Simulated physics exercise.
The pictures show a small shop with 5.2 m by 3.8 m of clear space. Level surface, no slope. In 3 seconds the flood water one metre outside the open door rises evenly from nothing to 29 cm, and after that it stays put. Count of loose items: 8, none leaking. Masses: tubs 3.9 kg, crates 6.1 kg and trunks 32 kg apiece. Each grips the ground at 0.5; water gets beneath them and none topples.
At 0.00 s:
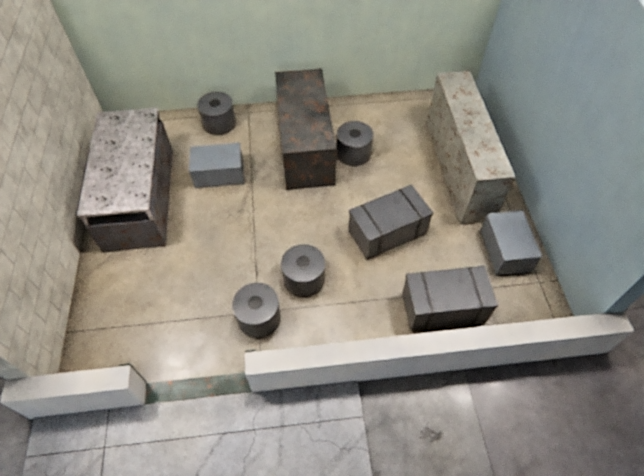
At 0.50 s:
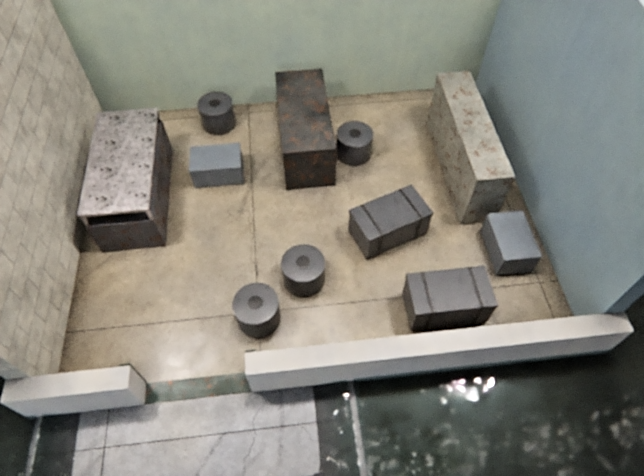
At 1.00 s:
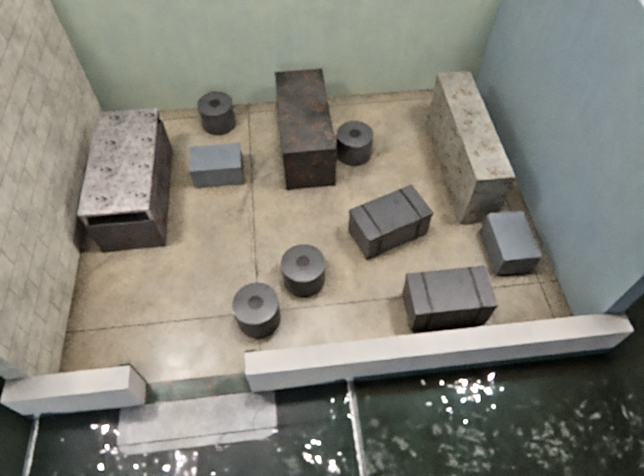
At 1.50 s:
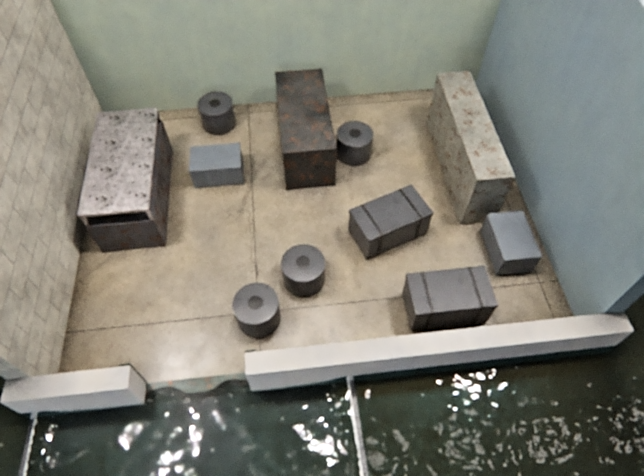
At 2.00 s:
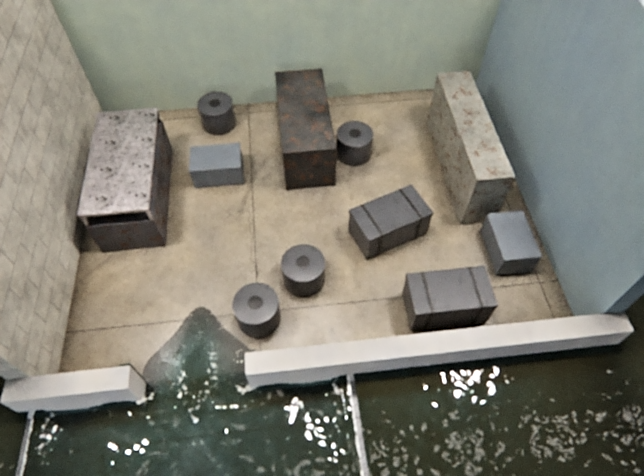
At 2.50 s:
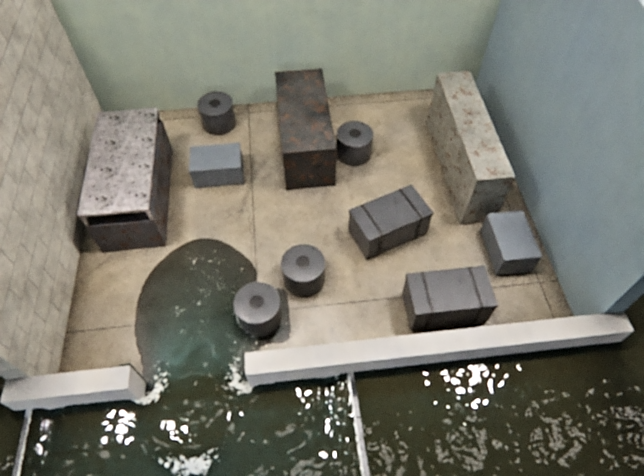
Dark water spreads across the pavement outside, then enters the shop through the wall gap.
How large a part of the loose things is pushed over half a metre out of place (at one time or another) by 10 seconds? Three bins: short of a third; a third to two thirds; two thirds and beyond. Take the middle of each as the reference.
The fraction shifted will be in the middle third.
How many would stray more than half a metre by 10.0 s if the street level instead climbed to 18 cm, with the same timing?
In that case the number is 3.
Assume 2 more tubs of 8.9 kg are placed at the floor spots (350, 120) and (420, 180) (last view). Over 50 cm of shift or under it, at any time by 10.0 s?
So the first ends up within that distance while the second ends up within that distance.
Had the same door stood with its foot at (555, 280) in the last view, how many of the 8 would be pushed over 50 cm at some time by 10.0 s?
That would give 7.
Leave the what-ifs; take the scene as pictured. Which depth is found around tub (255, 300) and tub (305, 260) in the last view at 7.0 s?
Some 1 cm at the first, some 3 cm at the second.
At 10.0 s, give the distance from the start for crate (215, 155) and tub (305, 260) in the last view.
In turn: 100 cm, 50 cm.
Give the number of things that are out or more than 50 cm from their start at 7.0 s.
I count 2.
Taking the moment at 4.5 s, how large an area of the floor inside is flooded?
My estimate is roughly 9.5 m2.
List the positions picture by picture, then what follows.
A tub at (255, 303) rests on the ground; a tub at (355, 134), on the bottom; water covers 0.0 m2; 0 of 8 have shifted, in the first frame.
A tub at (255, 303), on the bottom; a tub at (355, 134), on the bottom; water covers 0.0 m2; 0 of 8 have shifted, in the second frame.
A tub at (255, 303), on the bottom; a tub at (355, 134), on the bottom; water covers 0.0 m2; 0 of 8 have shifted, in the third frame.
A tub at (255, 303), on the bottom; a tub at (355, 134) rests on the ground; water covers 0.0 m2; 0 of 8 have shifted, in the fourth frame.
A tub at (255, 303), on the bottom; a tub at (355, 134), on the bottom; water covers 0.4 m2; 0 of 8 have shifted, in the fifth frame.
A tub at (257, 302), on the bottom; a tub at (355, 134) rests on the ground; water covers 1.5 m2; 0 of 8 have shifted, in the sixth frame.
After 3.5 s 0 of 8 are over 50 cm from their spots; 0 afloat.
After 4.5 s 2 of 8 are over 50 cm from their spots; 2 afloat.
After 7.0 s 2 of 8 are over 50 cm from their spots; 2 afloat.
After 10.0 s 2 of 8 are over 50 cm from their spots, and 3 have been at some point; 5 afloat.
